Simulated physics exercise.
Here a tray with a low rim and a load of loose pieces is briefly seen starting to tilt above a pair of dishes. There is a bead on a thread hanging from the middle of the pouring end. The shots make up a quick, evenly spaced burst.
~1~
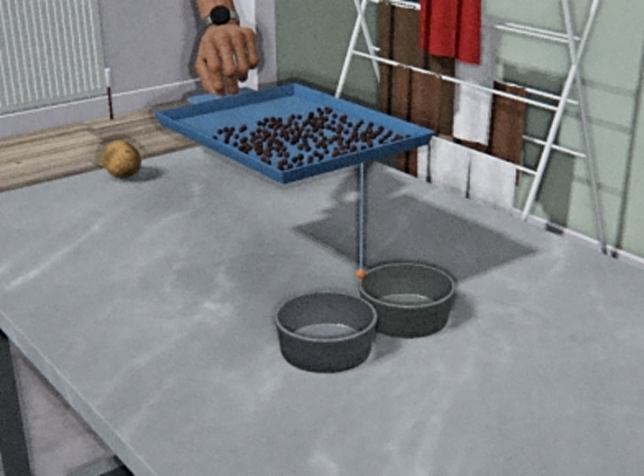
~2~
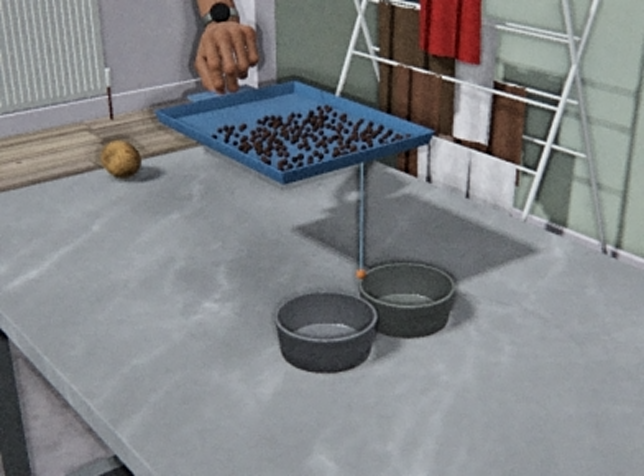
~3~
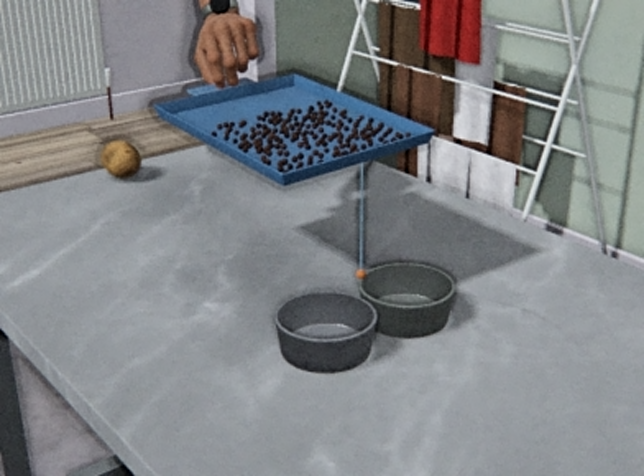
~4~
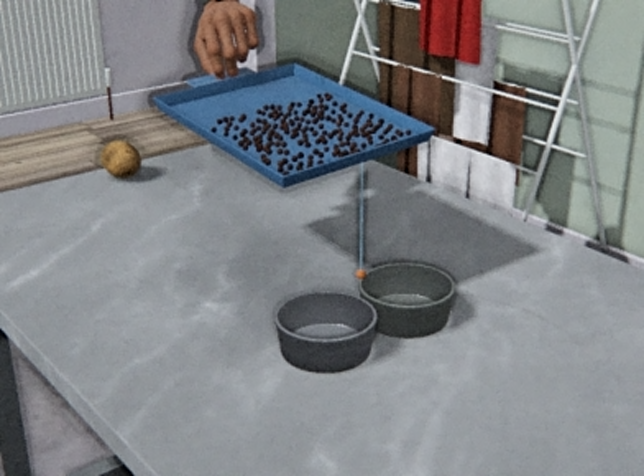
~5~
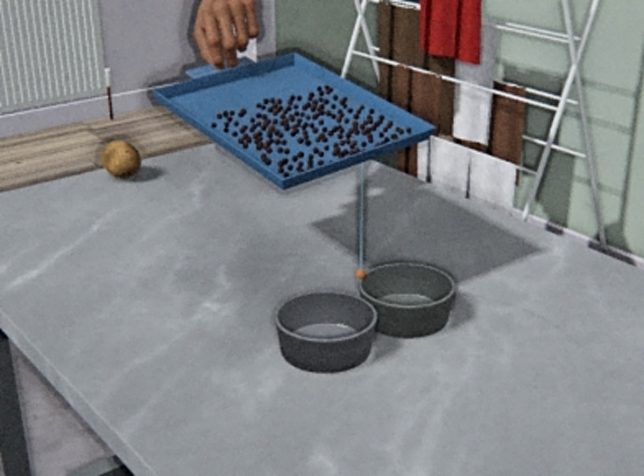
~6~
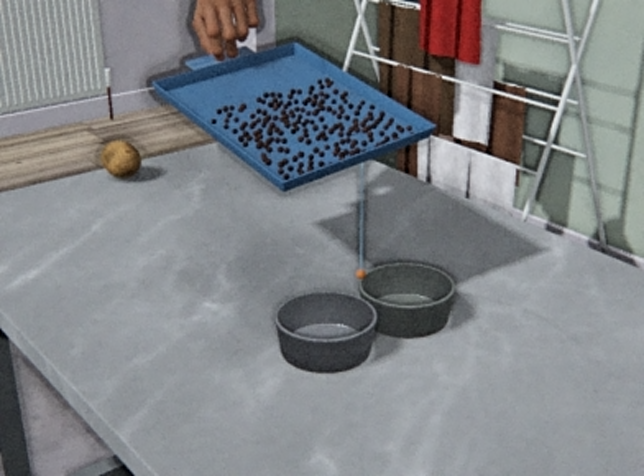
A blue tray scattered with small dark pieces sits nearly level above two grey dishes on a grey table, a hand at its far edge. The hand then lifts that edge steadily, slanting the tray toward the dishes with its near left corner lowest, while the pieces stay spread across it.
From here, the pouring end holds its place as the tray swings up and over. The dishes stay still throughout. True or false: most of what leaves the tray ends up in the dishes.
True.
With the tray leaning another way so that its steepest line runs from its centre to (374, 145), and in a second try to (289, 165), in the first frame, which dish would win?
Rightward dish at the first place, Leftward dish at the second.
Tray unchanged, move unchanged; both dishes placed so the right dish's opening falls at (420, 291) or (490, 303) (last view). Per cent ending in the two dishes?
Approximately 60 percent, followed by approximately 0 percent.
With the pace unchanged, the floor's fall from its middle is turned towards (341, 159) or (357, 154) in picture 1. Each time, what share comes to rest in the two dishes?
Near 90 % and, after that, 70 %.
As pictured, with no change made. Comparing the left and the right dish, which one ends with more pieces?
Observation: The one at left.
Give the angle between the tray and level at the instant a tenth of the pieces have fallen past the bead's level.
Reading: Some 90°.
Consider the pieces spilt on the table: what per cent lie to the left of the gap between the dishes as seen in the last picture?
Left share: Some 60 per cent.
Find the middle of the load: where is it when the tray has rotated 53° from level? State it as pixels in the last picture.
The load is centred about (316, 159).
Soon, tray tipped steeply; nearly all on the tray; a stray few in the left dish; a stray few outside both; a stray few in the air.
A while on, tray tipped right over; about half on the tray; a small part in the left dish; a stray few outside both; about a third in the air.
Towards the end, tray tipped past a quarter turn; most in the left dish; a stray few in the right dish; a small part outside both.
Finally, tray tipped past a quarter turn; most in the left dish; a stray few in the right dish; a small part outside both.
